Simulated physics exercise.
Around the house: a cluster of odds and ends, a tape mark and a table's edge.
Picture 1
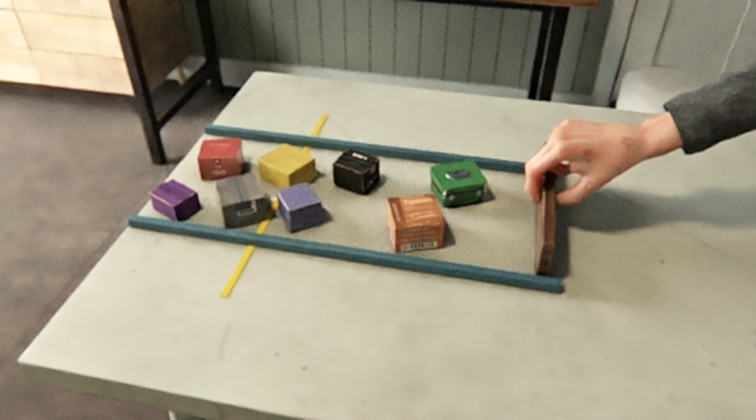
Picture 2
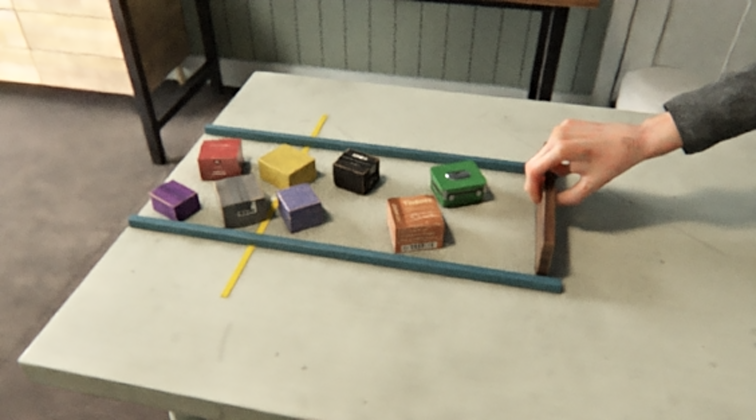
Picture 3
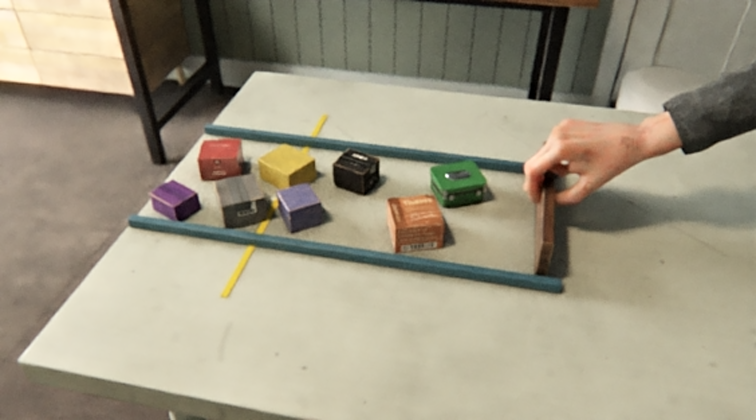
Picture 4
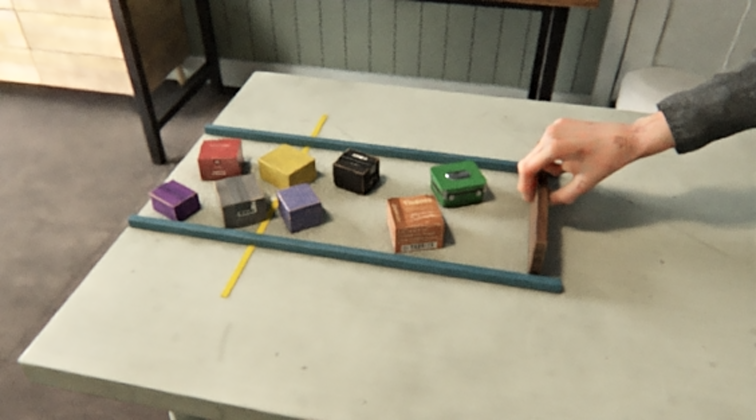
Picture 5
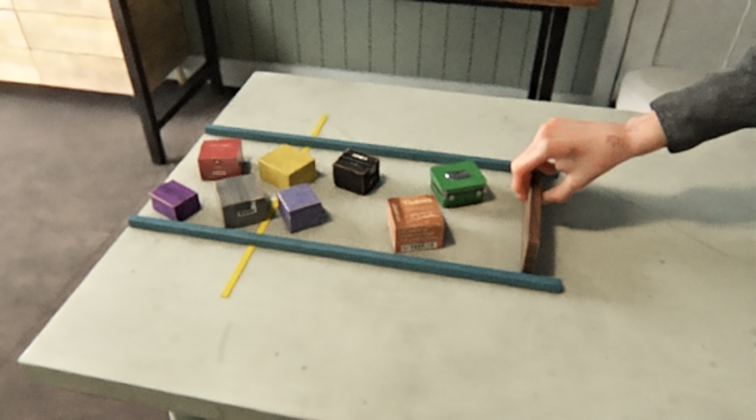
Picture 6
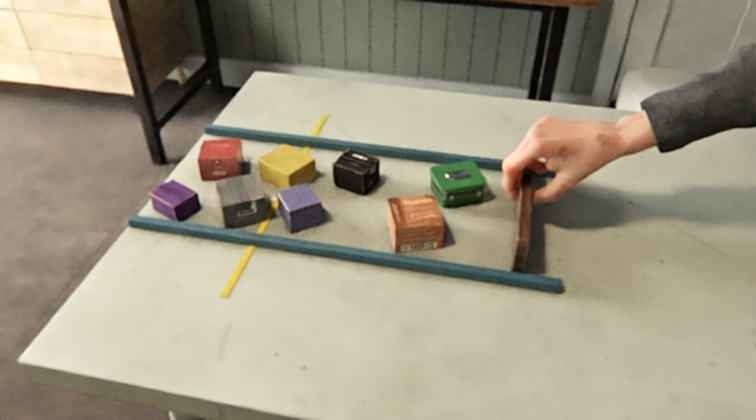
A hand held a brown board upright between two blue strips on a table, then slid it slightly left toward the small colored boxes, which stayed still around and beside a yellow tape line.
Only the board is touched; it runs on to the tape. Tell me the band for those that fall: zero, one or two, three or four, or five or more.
The number that fall off is one or two.
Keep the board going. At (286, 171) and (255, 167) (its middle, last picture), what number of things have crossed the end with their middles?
Place by place, 2 and 4.
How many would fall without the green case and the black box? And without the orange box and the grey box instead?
1 in the first case, 1 in the second.
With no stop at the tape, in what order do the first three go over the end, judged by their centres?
They are the red box, the purple box, the yellow block.
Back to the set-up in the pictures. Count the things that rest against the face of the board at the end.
That makes 2.
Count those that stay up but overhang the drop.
Overhanging: 1.
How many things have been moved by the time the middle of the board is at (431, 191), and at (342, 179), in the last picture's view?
By then 2, and 7.
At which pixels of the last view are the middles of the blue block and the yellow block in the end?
About (214, 188), and the other about (188, 166).
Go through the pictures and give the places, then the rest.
Purple box (175, 200); red box (221, 159); grey box (240, 201); board (545, 206); tape (284, 189), in the first frame.
Red box (221, 159); board (545, 206), in the second frame.
Grey box (240, 201); orange box (415, 223), in the third frame.
Purple box (175, 201); blue block (300, 208), in the fourth frame.
Red box (221, 159); yellow block (288, 169), in the fifth frame.
Purple box (175, 201); red box (221, 159); grey box (240, 201); board (523, 203); tape (284, 189), in the sixth frame.
A little later, none off yet; purple box at rest near (175, 201); red box at rest near (221, 159); grey box at rest near (240, 201).
When it is over, the number that fall off is one or two; down, red box and purple box.
